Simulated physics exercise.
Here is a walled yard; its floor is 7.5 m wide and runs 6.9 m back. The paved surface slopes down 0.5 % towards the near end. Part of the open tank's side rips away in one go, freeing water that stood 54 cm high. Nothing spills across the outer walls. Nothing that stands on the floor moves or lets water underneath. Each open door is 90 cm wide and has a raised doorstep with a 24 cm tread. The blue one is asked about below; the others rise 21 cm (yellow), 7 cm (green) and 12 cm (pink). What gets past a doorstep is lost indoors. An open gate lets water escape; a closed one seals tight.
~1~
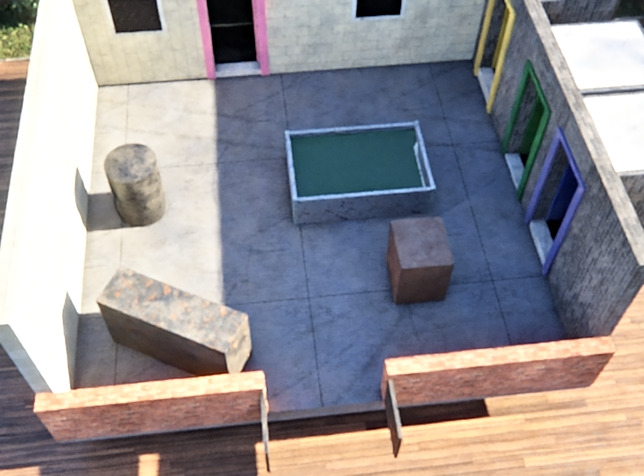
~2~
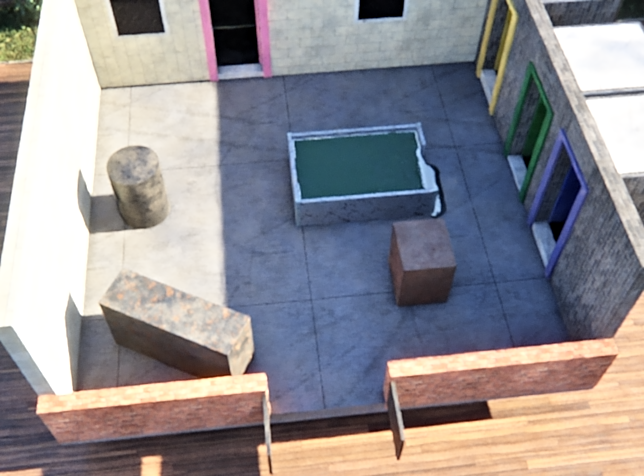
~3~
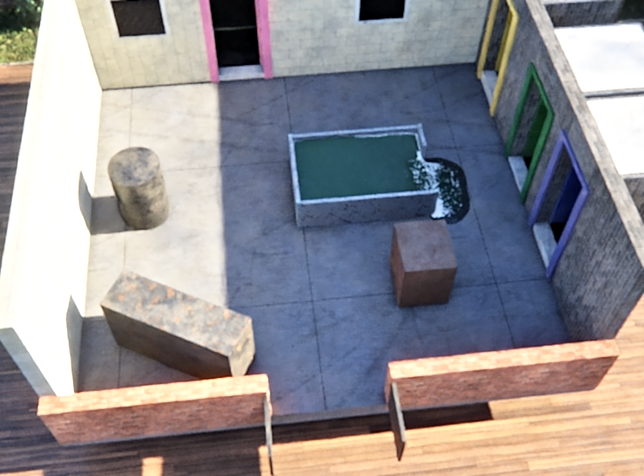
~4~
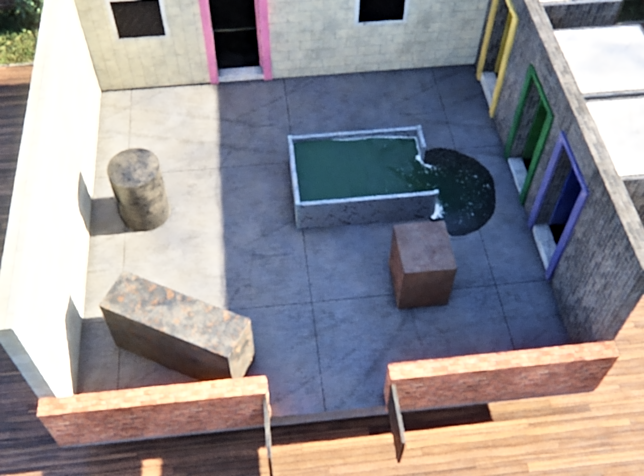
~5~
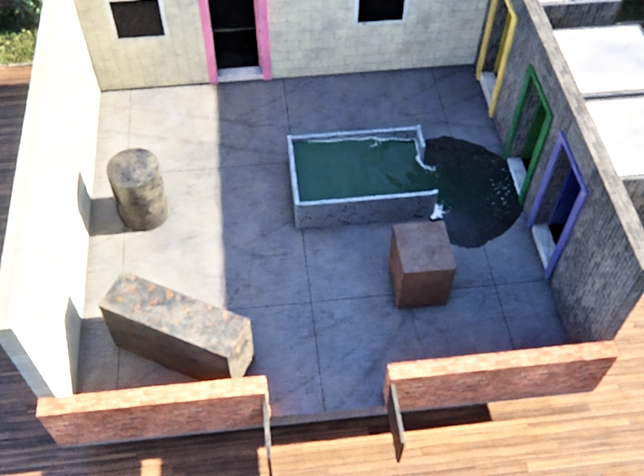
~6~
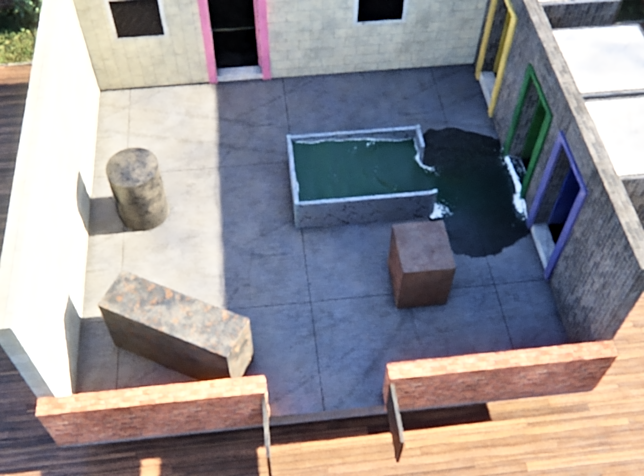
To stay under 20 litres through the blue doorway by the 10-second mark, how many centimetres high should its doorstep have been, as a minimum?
Some 12 cm above the ground.
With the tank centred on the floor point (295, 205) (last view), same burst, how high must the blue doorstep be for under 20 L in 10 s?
Then roughly 18 cm.
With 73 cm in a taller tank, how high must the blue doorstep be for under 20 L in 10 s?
Some 18 cm.
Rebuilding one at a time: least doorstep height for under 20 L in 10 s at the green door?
Roughly 26 cm at green.
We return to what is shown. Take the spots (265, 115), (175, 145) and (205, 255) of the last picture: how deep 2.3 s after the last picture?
About 0, 0 and 0 cm.
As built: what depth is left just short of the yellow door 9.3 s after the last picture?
About 4.0 cm.
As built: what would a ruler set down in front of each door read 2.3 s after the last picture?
Depths in cm: Blue 14, yellow 4, green 21, pink 0.
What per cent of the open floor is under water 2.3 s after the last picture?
About 20 per cent.
Then, 0.7 s after the last picture water covers 10 % of the floor, deepest (30 cm) near (516, 203); 16 cm at the blue door, 0 litres in over its 17 cm doorstep.
Then, 2.3 s after the last picture water covers 20 % of the floor, deepest (24 cm) near (572, 370); 14 cm at the blue door, 3 litres in over its 17 cm doorstep.
Then, 9.3 s after the last picture water covers 75 % of the floor, deepest (7 cm) near (560, 371); 4 cm at the blue door, 4 litres in over its 17 cm doorstep.
At the blue door as built, the water peaked near 19 cm, 0.9 s after the last picture.
With a doorstep of 10 cm, 34 litres would have come in within the 10 s; with 13.5 cm, 14 litres. So under 20 litres takes about 12 cm.
